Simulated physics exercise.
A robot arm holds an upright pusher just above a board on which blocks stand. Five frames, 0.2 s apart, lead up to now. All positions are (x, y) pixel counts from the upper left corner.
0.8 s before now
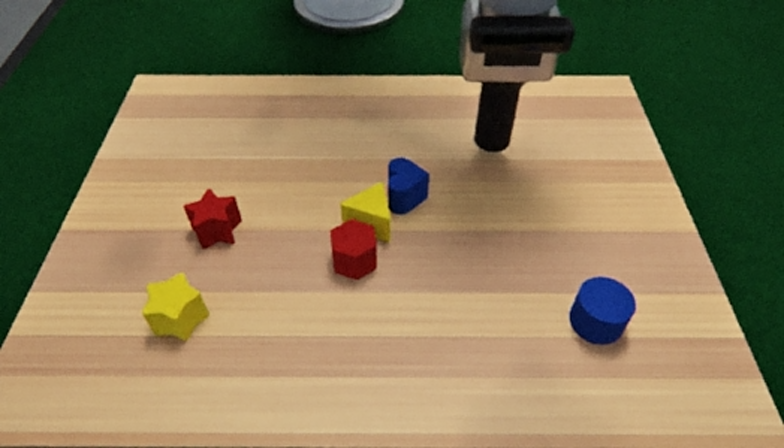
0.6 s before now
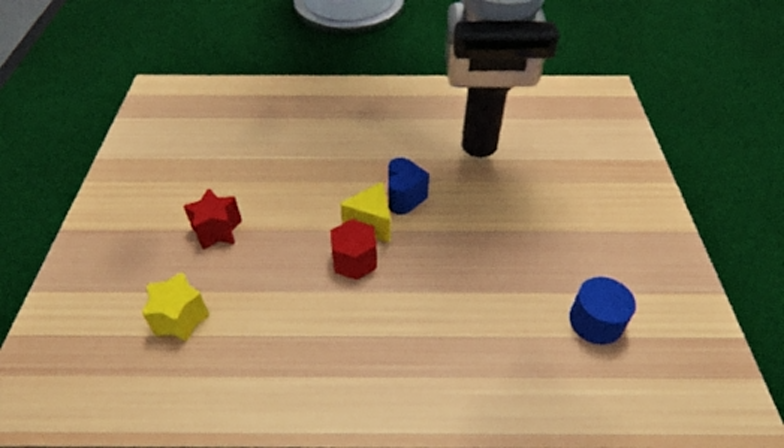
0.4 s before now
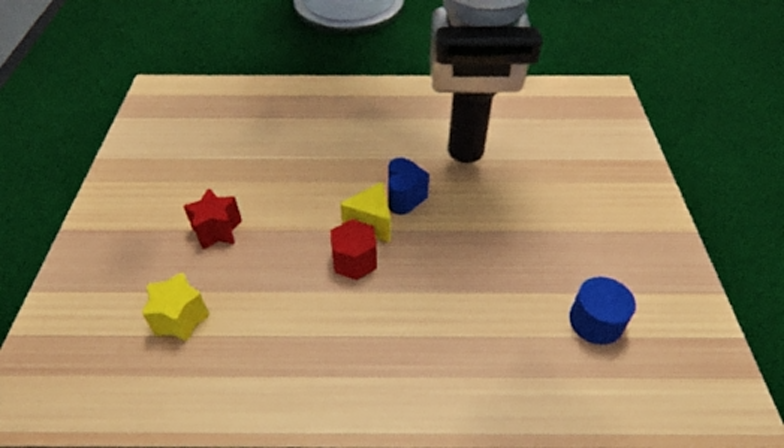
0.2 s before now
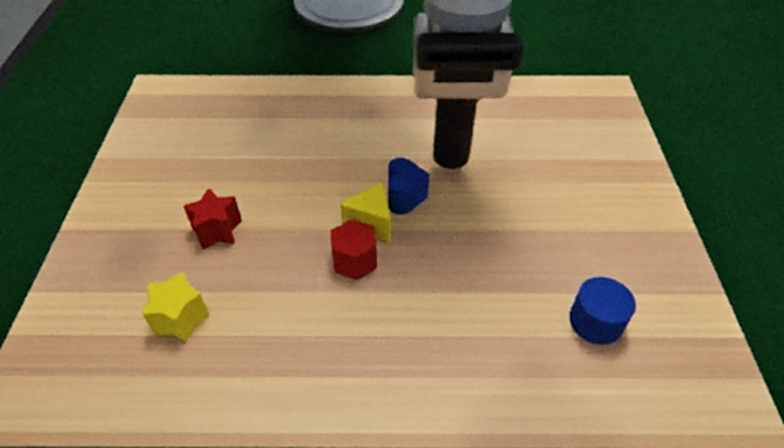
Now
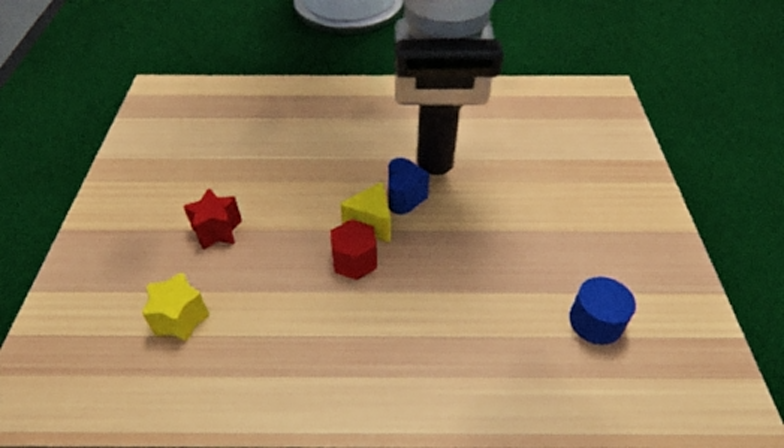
A robot arm holding a black upright pusher reaches over a striped wooden board on a green surface, seen from above at an angle. A blue heart block, yellow triangle and red six-sided block cluster near the middle, with red and yellow stars at left and a blue cylinder at right. The pusher glides slowly left and slightly nearer, up beside the blue heart, while the blocks and camera stay still.
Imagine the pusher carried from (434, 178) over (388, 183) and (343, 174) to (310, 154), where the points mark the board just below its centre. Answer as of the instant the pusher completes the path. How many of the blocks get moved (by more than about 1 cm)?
That push would leave two blocks displaced by more than about 1 cm.
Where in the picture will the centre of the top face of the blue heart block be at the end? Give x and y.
I'd say the blue heart block ends with its top centre at (379, 185).
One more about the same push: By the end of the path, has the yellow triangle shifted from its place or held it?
It does get moved.
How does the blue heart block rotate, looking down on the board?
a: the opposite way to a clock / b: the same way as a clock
I'll go with a - the opposite way to a clock.
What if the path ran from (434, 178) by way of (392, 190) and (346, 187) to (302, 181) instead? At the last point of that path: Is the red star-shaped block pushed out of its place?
I expect not.
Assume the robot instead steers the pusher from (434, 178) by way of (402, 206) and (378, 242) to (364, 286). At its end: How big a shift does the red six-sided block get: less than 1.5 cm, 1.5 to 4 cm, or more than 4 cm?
Above 4 cm.
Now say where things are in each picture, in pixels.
In the first picture, lower end of the pusher (492, 141), tops of blocks, yellow triangle (371, 201), blue heart block (405, 173).
In the second picture, pusher (479, 146), blocks as before.
In the third picture, pusher (466, 151), blocks as before.
In the fourth picture, pusher (451, 157), blocks as before.
In the fifth picture, pusher (435, 163), yellow triangle (371, 201), blue heart block (405, 173).
The first path, step by step. One third of the way, pusher (386, 168); yellow triangle (359, 208), turned 15° anticlockwise; blue heart block (381, 185), turned 30° anticlockwise.
Two thirds of the way, pusher (342, 159); yellow triangle (357, 210), turned 15° anticlockwise; blue heart block (379, 185), turned 35° anticlockwise.
At the end, pusher (308, 139); yellow triangle (357, 210), turned 15° anticlockwise; blue heart block (379, 185), turned 35° anticlockwise.
